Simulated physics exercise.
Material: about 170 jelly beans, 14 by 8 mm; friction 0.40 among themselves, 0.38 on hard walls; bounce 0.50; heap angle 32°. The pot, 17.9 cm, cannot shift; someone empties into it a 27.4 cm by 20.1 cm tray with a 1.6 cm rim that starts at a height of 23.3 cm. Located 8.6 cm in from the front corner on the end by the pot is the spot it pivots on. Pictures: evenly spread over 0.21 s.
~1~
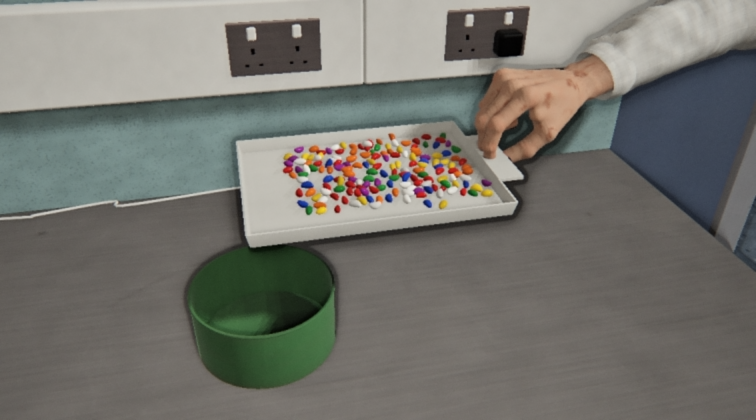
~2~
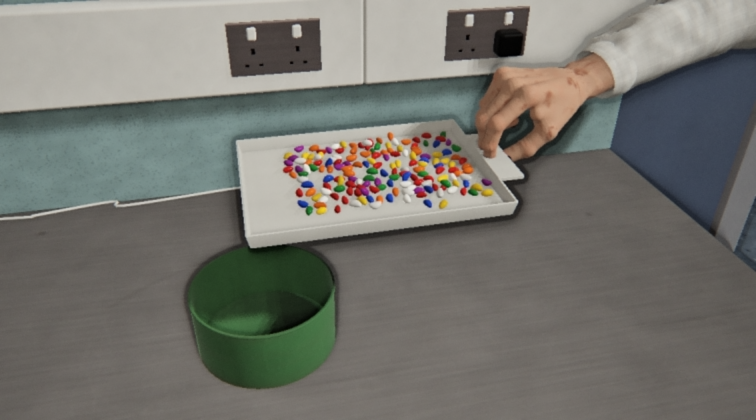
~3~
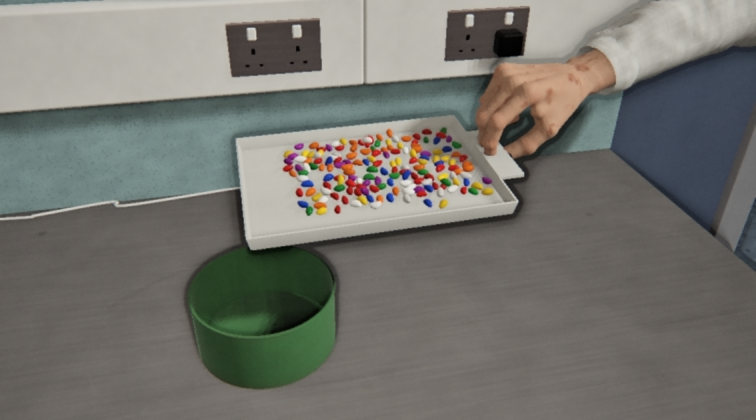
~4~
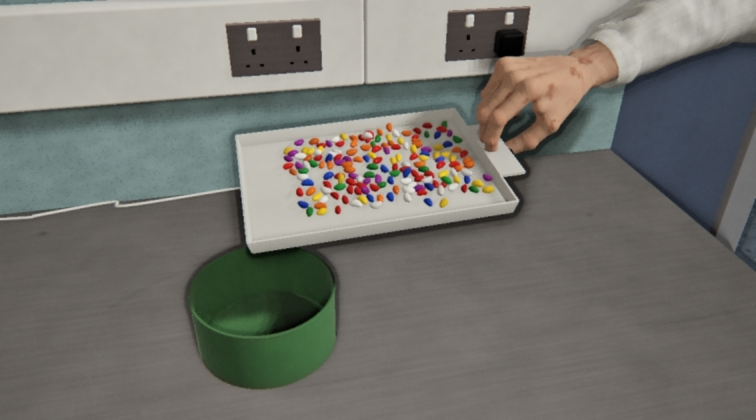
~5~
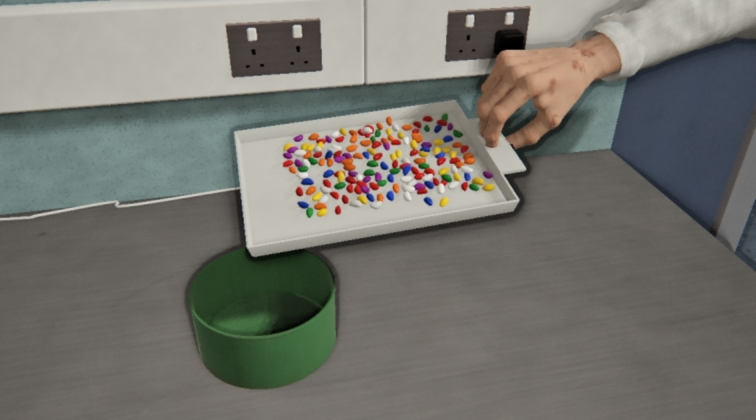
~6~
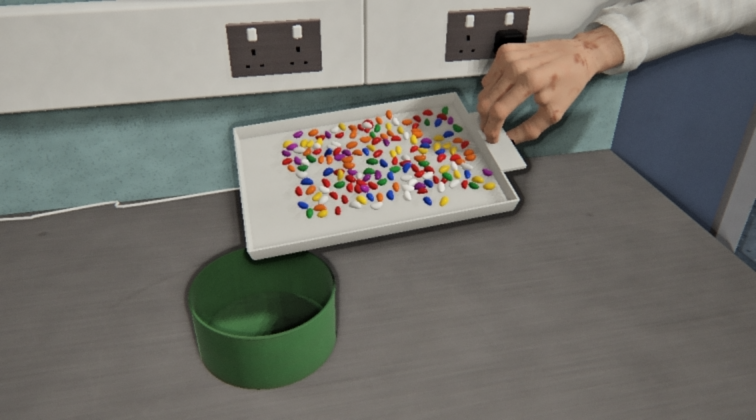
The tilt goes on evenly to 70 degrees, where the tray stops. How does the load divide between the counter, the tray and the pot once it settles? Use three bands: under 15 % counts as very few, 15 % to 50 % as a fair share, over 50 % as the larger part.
Counter: A fair share; tray: The larger part; pot: Very few.
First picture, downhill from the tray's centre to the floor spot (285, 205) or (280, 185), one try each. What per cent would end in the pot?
Approximately 10 percent, then 25 percent.
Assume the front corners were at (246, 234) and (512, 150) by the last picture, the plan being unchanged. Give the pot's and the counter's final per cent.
Per cent by place - pot 25, counter 35.
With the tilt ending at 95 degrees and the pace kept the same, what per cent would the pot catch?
I'd put it at close to 25 per cent.
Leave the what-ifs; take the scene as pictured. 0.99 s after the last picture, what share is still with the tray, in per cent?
Around 70 percent.
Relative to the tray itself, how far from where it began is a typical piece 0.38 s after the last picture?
By then it sits near 7 cm from where it began.
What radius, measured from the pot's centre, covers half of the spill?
Distance: Around 20 cm.
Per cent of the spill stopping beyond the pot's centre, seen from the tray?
Some 40 per cent.
Then, 0.38 s after the last picture, tilt 40 degrees; the tray holds 100 %, the pot 0 %.
Then, 0.63 s after the last picture, tilt 59 degrees; the tray holds 90 %, the pot 0 %.
Then, 0.99 s after the last picture, tilt 70 degrees; the tray holds 70 %, the pot 0 %.
In the end, counter 35 %, tray 65 %, pot 0 %.
